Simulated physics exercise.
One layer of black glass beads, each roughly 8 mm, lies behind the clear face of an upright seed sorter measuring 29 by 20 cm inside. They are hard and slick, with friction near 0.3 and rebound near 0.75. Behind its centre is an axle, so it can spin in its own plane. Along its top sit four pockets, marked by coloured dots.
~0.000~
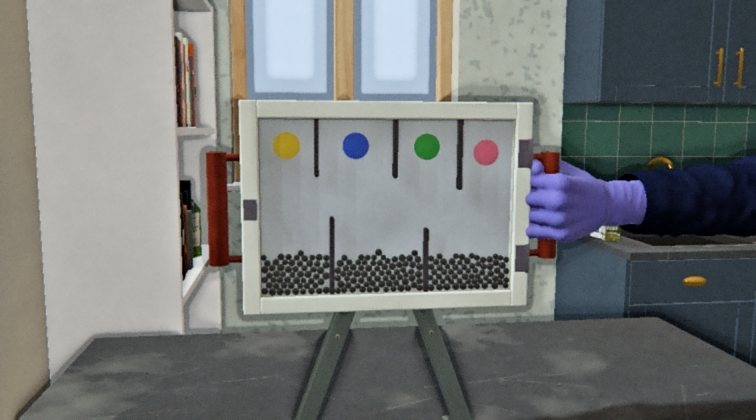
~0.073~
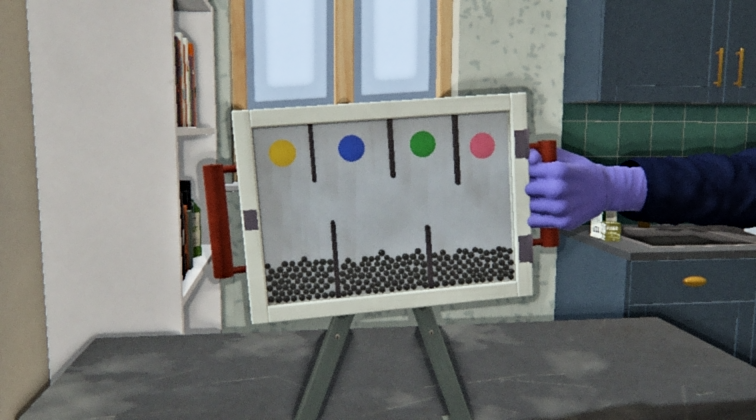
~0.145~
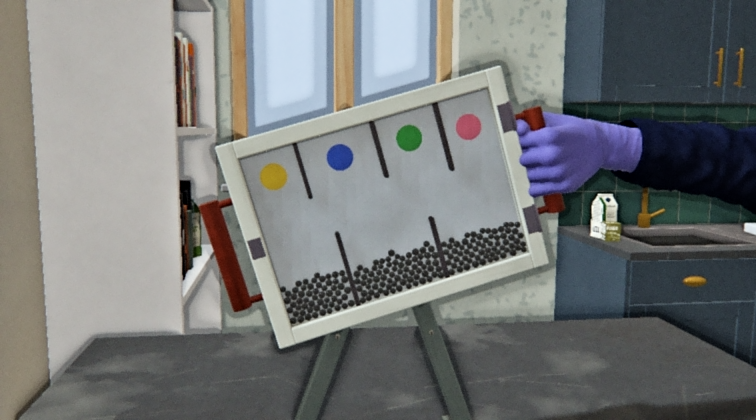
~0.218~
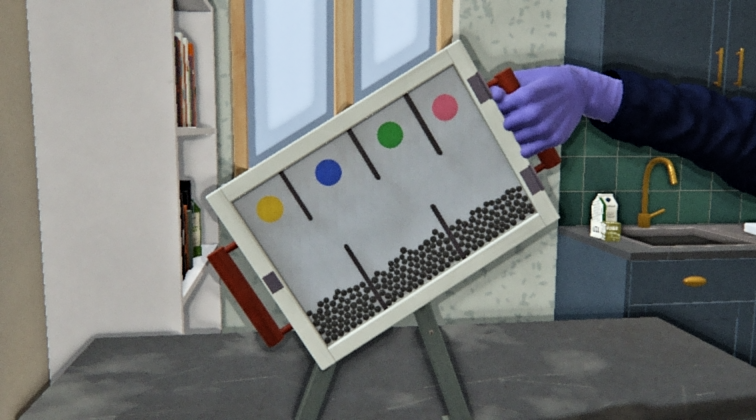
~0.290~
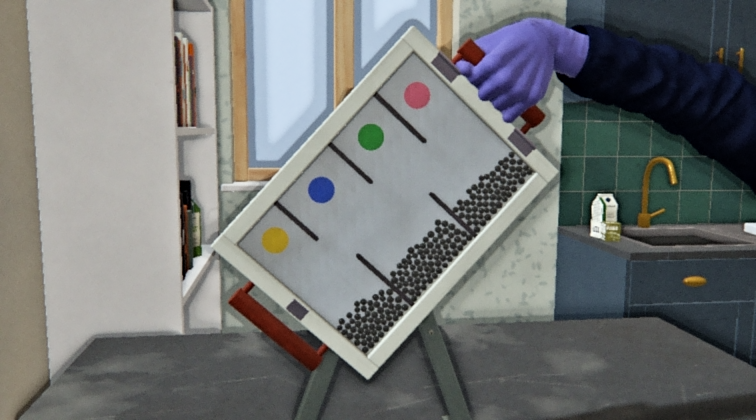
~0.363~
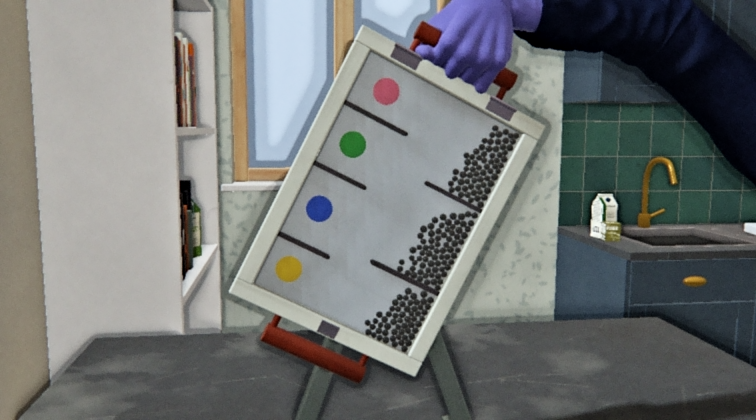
In a kitchen, a purple-gloved hand turning a framed clear-faced panel steeply anticlockwise, black beads shifting and heaping along its right side.
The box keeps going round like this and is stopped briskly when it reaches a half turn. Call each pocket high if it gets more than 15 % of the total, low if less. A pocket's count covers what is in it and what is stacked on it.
Green high, pink low, yellow high, blue high.
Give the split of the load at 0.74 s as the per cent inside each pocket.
Green pocket: 15; pink pocket: 0; yellow pocket: 10; blue pocket: 20.
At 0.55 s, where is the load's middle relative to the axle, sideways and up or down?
Offset from axle: Approx. 7 cm right, 1 cm below.
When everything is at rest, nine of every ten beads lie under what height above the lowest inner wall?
I'd put it at close to 5 centimetres.
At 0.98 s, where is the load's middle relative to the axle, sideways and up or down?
The middle sits around 3 cm right of the axle and some 7 cm beneath it.
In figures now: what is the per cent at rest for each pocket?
The green pocket ends with 30 per cent, the pink pocket with 0, the yellow pocket with 30 and the blue pocket with 35.
After 0.55 s it has turned 103°, the beads' middle is 7 cm right of and 1 cm below the axle; inside pockets, nothing yet.
After 0.74 s it has turned 144°, the beads' middle is 2 cm right of and 4 cm below the axle; inside pockets, green 15 %, yellow 10 %, blue 20 %.
After 0.98 s it has turned 180°, the beads' middle is 3 cm right of and 7 cm below the axle; inside pockets, green 30 %, yellow 30 %, blue 35 %.
Settled by 1.9 s, green 30 %, pink 0 %, yellow 30 %, blue 35 %.
